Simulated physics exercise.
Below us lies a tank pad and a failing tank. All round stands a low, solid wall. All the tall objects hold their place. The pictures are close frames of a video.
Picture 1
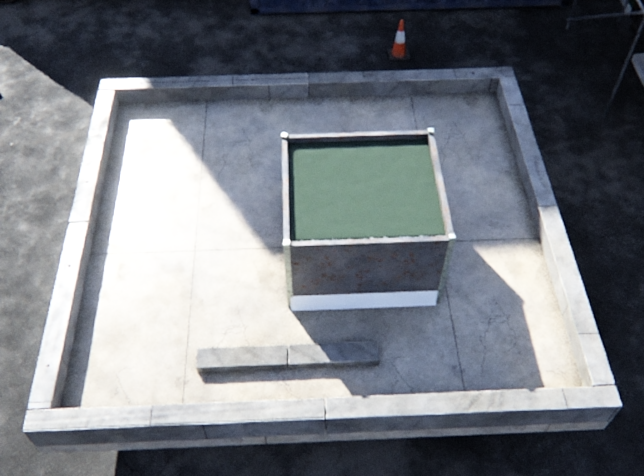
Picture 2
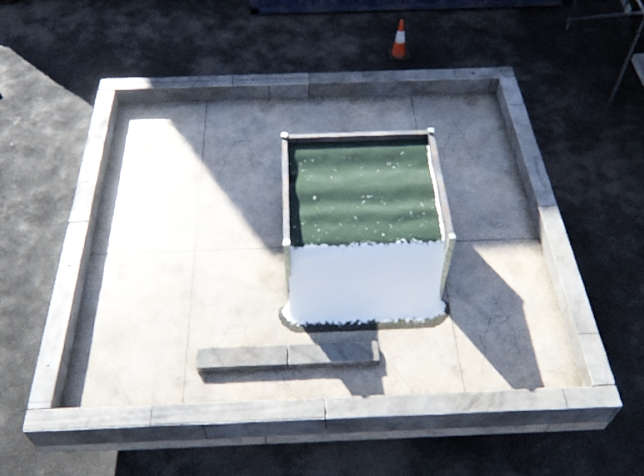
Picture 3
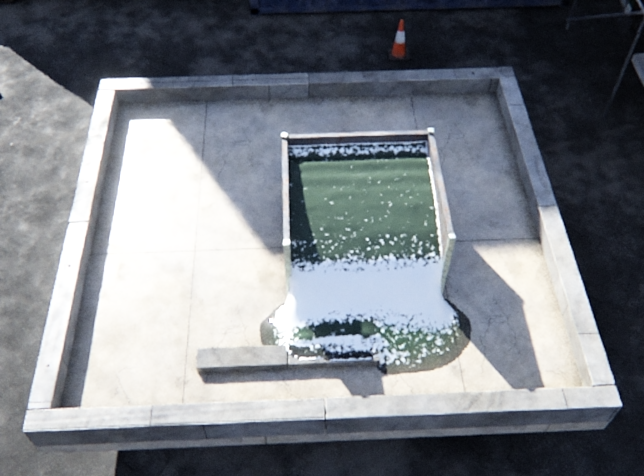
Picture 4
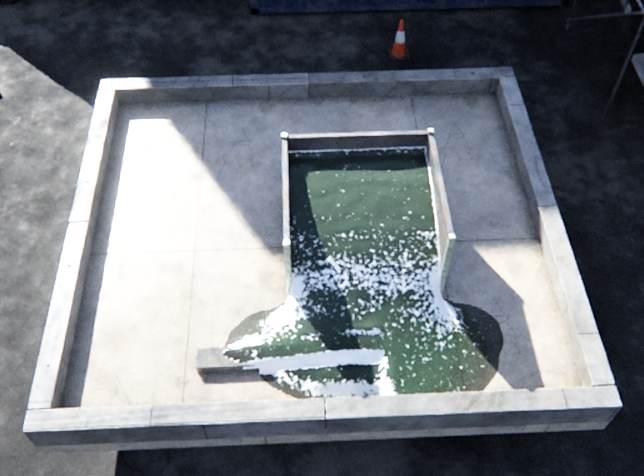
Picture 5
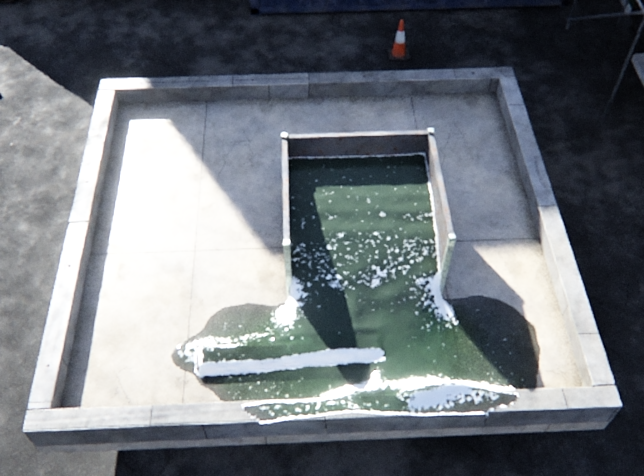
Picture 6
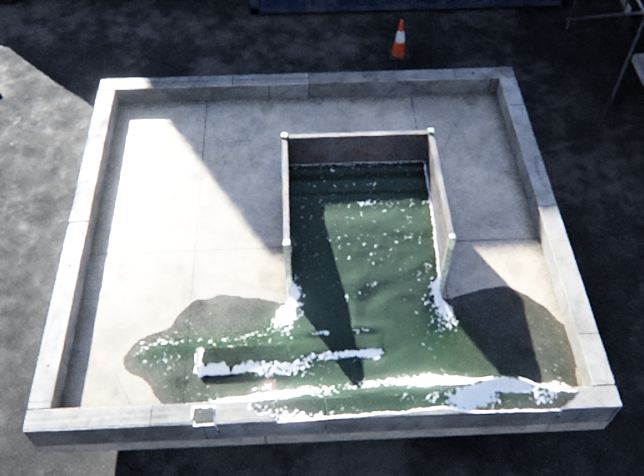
A broad, pale concrete pad ringed by a low wall lies on dark ground, seen from above by a camera that stays still. A square, open-topped tank of green water stands right of centre, with a low grey block in front and an orange-and-white cone beyond the back wall. Water pours from the tank's near side in white foam, surges around and over the block, reaches the front wall and spreads left and right.
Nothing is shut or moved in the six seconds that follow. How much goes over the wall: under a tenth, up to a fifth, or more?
The share lost is over a fifth.
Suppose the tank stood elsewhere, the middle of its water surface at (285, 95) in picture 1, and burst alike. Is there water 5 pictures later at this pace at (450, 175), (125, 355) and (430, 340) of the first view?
As listed: Free of water, covered, wet.
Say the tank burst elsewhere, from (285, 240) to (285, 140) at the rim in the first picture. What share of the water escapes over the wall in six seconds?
I make it 20 per cent.
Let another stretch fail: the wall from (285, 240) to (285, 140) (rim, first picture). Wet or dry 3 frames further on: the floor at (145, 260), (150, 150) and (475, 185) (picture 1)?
As listed: Wet, covered, not flooded.
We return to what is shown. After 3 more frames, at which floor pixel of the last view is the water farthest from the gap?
Close to (60, 418).
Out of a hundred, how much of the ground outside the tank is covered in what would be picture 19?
Roughly 55 per cent.
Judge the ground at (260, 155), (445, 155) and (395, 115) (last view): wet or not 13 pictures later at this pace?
In that order: Not flooded, under water, no water.
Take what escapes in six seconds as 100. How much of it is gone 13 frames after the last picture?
I make it 95 per cent.
A moment on, water covers 25 % of the floor; the low wall has let 10 % over.
Next, water covers 30 % of the floor; the low wall has let 17 % over.
Then, water covers 50 % of the floor; the low wall has let 28 % over.
Later, water covers 75 % of the floor; the low wall has let 30 % over.
In the end, water covers 80 % of the floor; the low wall has let 30 % over.
